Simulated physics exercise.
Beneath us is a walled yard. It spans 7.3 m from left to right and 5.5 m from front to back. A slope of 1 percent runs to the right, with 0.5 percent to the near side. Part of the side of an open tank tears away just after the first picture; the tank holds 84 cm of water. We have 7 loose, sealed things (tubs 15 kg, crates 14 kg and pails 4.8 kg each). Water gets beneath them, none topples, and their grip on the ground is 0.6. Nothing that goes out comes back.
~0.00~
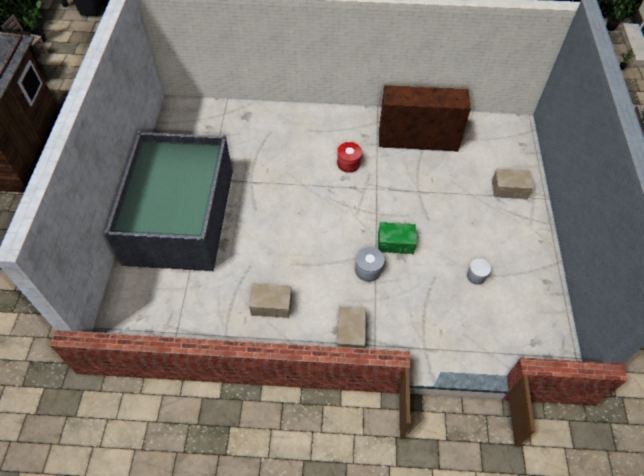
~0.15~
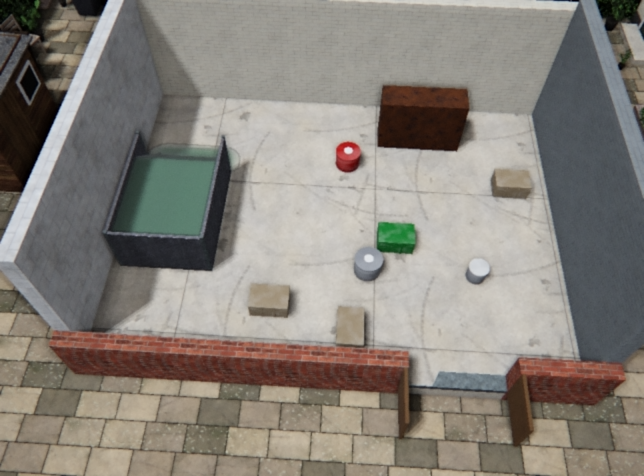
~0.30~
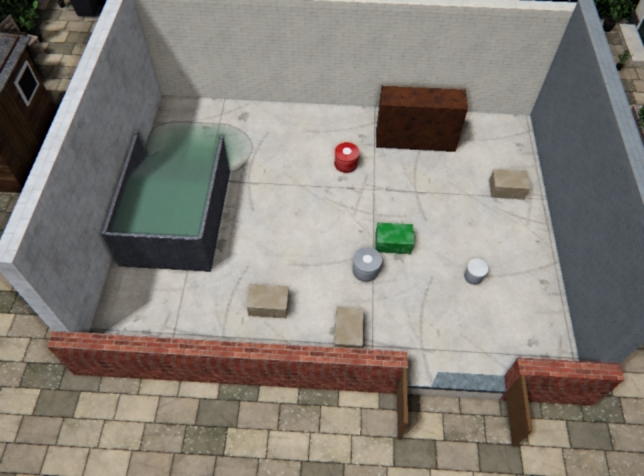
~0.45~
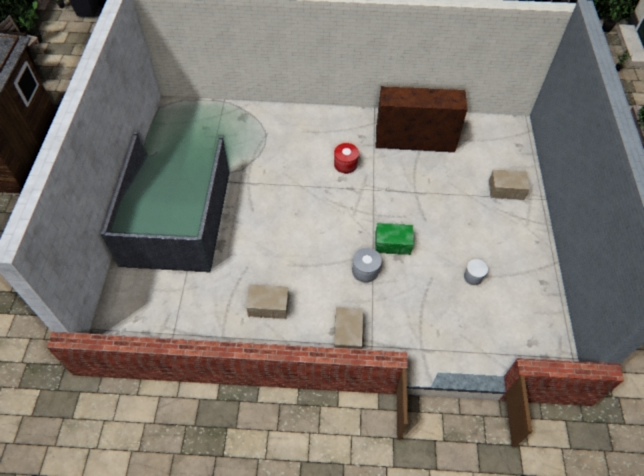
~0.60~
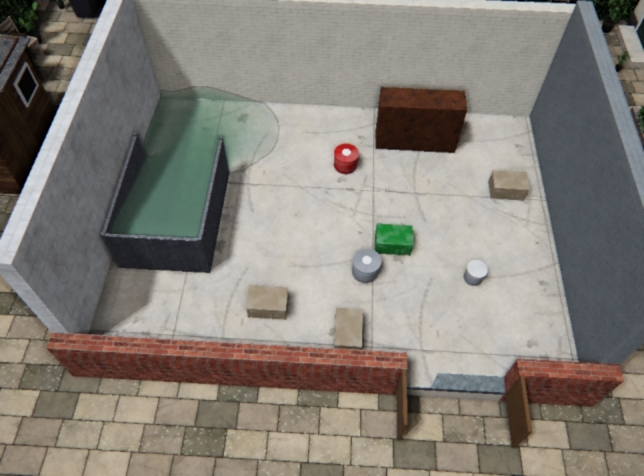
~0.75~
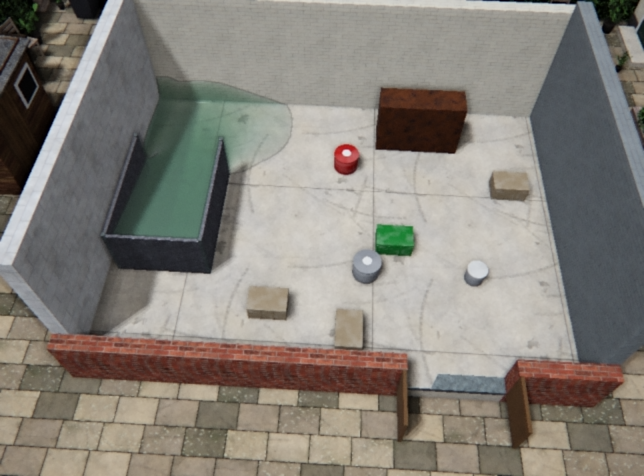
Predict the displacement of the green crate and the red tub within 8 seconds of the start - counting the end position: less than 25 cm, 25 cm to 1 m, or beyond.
In the end, the green crate has travelled well away and the red tub has travelled well away.
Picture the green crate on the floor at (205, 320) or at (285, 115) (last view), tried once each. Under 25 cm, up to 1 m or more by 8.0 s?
One after the other: It stays more or less still, and then it is taken far off.
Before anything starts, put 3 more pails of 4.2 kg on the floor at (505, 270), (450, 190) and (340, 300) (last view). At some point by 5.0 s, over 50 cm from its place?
Taking them in order: Far enough, far enough and not far enough.
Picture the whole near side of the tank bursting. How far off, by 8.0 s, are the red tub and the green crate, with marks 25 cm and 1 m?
Under that change the red tub would sit tight and the green crate would be borne far.
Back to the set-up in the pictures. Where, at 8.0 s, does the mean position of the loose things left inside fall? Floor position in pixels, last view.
Close to pixel (386, 309).
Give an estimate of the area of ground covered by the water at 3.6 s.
Roughly 26 m2.
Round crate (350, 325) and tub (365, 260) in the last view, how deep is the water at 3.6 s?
First roughly 0 cm, second roughly 5 cm.
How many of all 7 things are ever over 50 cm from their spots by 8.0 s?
The number is 5.
After 1.6 s the green crate is near (395, 235), 0.0 m from its start, aground; the red tub is near (347, 153), 0.0 m from its start, aground; 0 of 7 are out; 0 afloat.
After 3.6 s the green crate is near (400, 248), 0.3 m from its start, aground; the red tub is near (395, 221), 1.7 m from its start, aground; 0 of 7 are out; 0 afloat.
After 5.6 s the green crate is near (466, 328), 1.9 m from its start, aground; the red tub is near (474, 290), 3.4 m from its start, aground; 0 of 7 are out; 2 afloat.
After 8.0 s the green crate is near (356, 296), 1.3 m from its start, afloat; the red tub is near (493, 290), 3.5 m from its start, afloat; 1 of 7 are out; 4 afloat.
